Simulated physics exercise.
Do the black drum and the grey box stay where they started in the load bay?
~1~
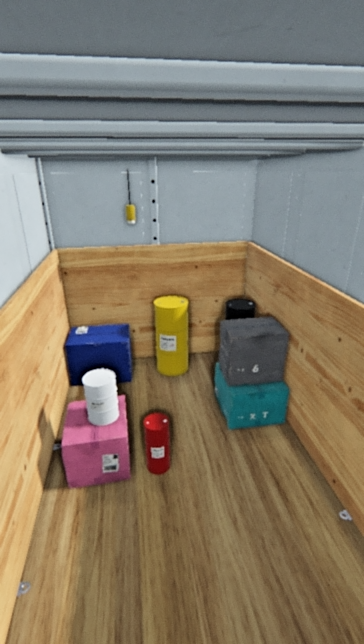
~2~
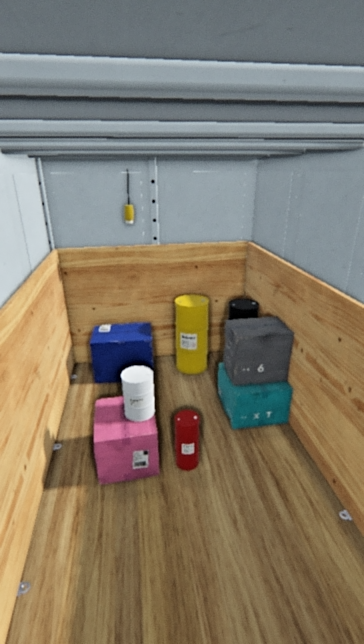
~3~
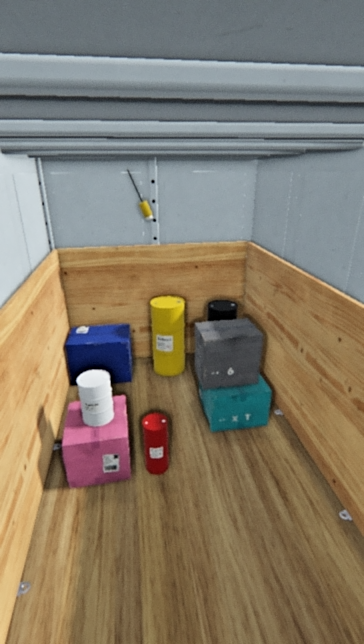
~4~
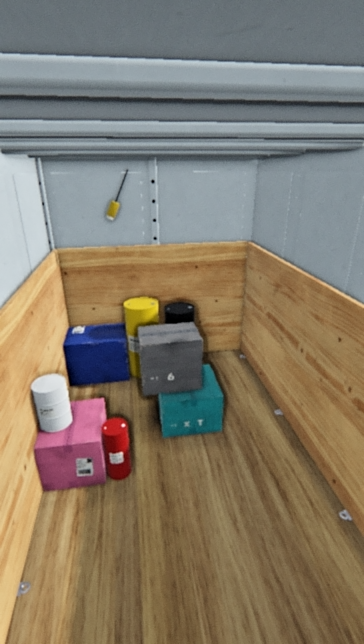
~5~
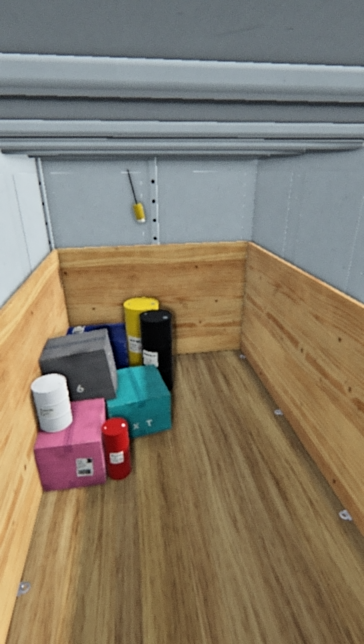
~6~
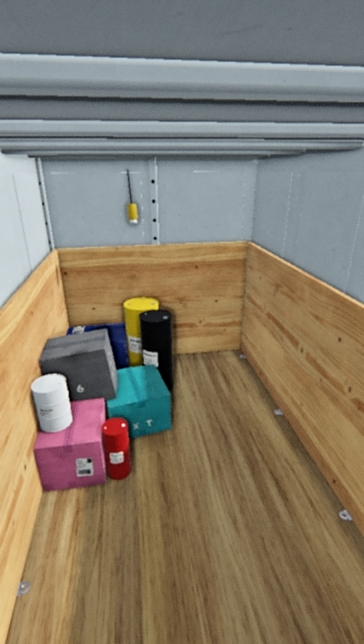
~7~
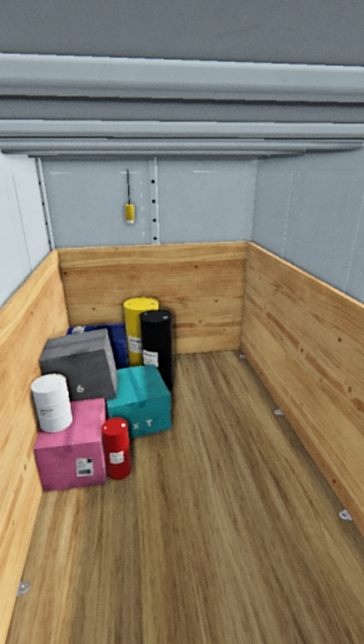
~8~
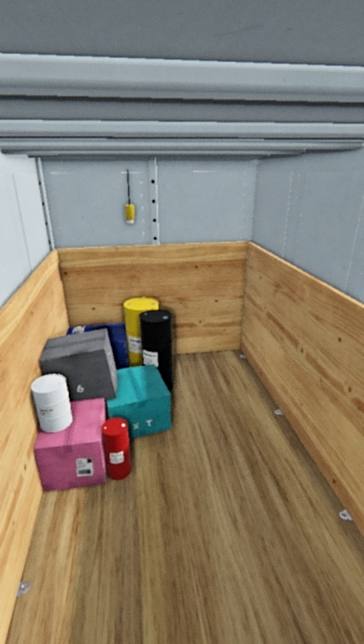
No, neither of them stays in place. Both slide over to the left, and the grey box ends up close to the left wall while the black drum stands by the yellow one.
